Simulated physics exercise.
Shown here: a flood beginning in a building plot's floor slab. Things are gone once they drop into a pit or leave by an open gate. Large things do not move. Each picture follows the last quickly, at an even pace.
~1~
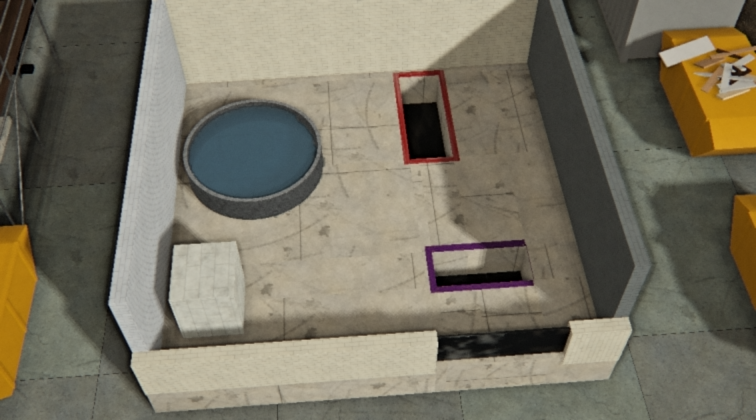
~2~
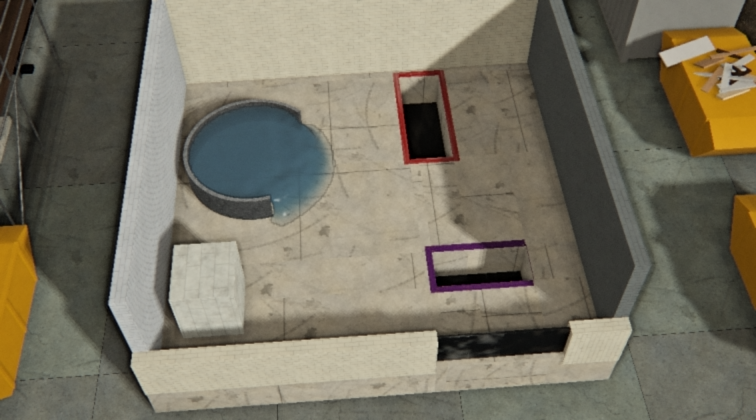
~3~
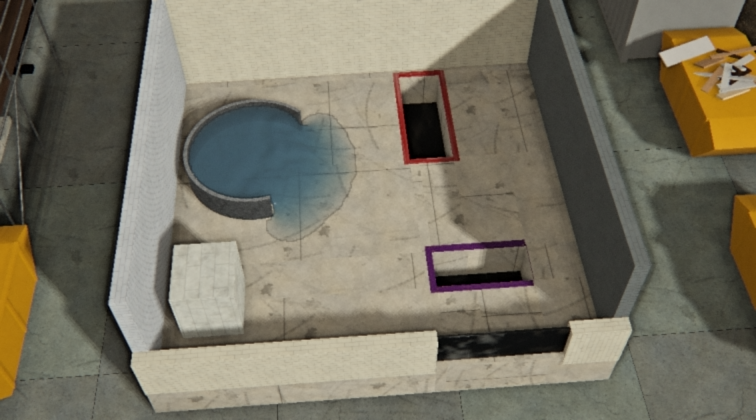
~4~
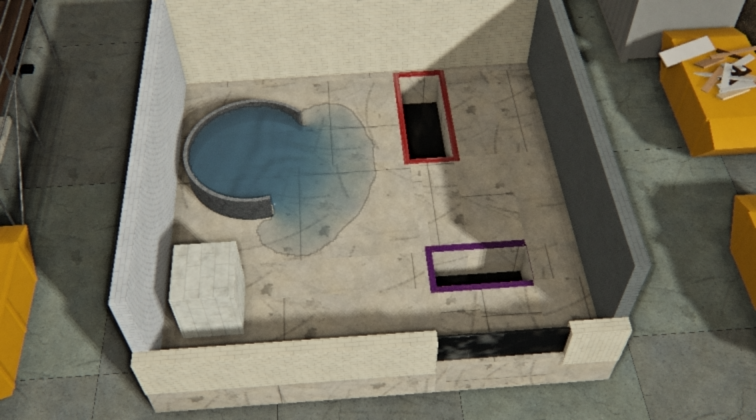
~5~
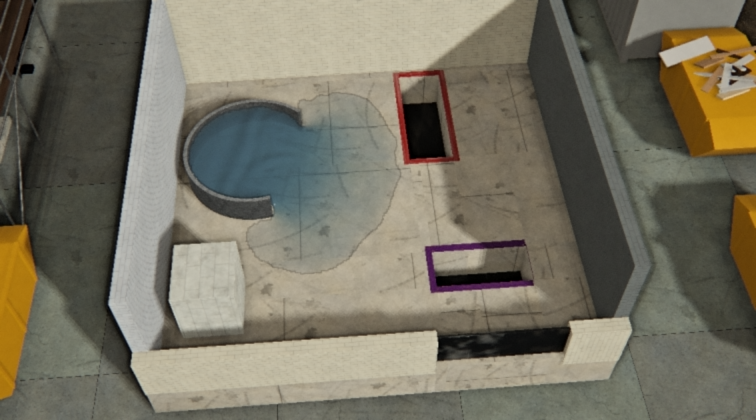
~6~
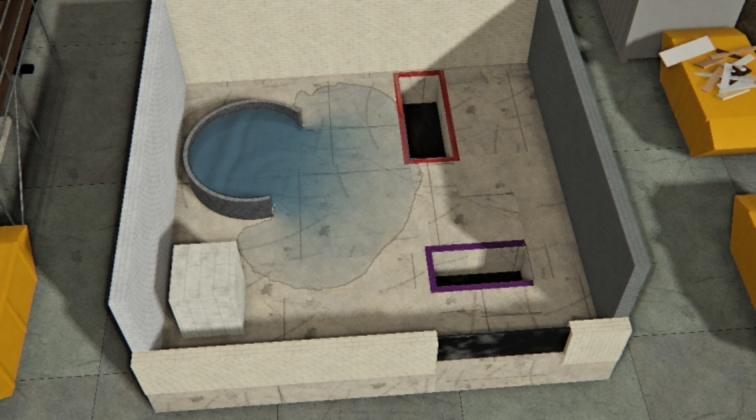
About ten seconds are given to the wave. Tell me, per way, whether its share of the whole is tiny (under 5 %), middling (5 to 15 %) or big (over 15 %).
Outcome: The gate pulls in barely a drop - beneath five per cent; the red pit pulls in a good deal - past fifteen per cent; the purple pit pulls in a good deal - past fifteen per cent.
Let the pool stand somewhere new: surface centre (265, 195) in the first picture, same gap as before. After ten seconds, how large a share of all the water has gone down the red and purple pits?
Tally in per cent: Red pit 20, purple pit 40.
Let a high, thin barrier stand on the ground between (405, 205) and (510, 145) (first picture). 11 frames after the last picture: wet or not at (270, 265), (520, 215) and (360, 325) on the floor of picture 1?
Result, listed order: Spot 1 kept clear of the flood, spot 2 kept clear of the flood, spot 3 reached by the flood.
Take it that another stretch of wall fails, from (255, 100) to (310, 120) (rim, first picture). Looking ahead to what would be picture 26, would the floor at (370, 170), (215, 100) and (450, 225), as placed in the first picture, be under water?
Point 1: Unwetted; point 2: Inundated; point 3: Unwetted.
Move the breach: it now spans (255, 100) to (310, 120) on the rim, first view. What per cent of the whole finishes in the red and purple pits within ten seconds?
Per cent: Red 50, purple 0.
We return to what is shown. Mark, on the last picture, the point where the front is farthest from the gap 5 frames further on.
Farthest reach: (392, 336).
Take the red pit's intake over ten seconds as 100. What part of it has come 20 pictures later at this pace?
About 60 %.
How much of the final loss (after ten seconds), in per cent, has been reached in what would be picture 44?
By my reckoning, 70 %.
A moment on, water covers 40 % of the floor; the gate 0 %, the red pit 4 %, the purple pit 0 %.
Next, water covers 50 % of the floor; the gate 0 %, the red pit 11 %, the purple pit 3 %.
Then, water covers 55 % of the floor; the gate 0 %, the red pit 20 %, the purple pit 9 %.
Later, water covers 70 % of the floor; the gate 0 %, the red pit 26 %, the purple pit 17 %.
In the end, water covers 75 % of the floor; the gate 0 %, the red pit 32 %, the purple pit 28 %.
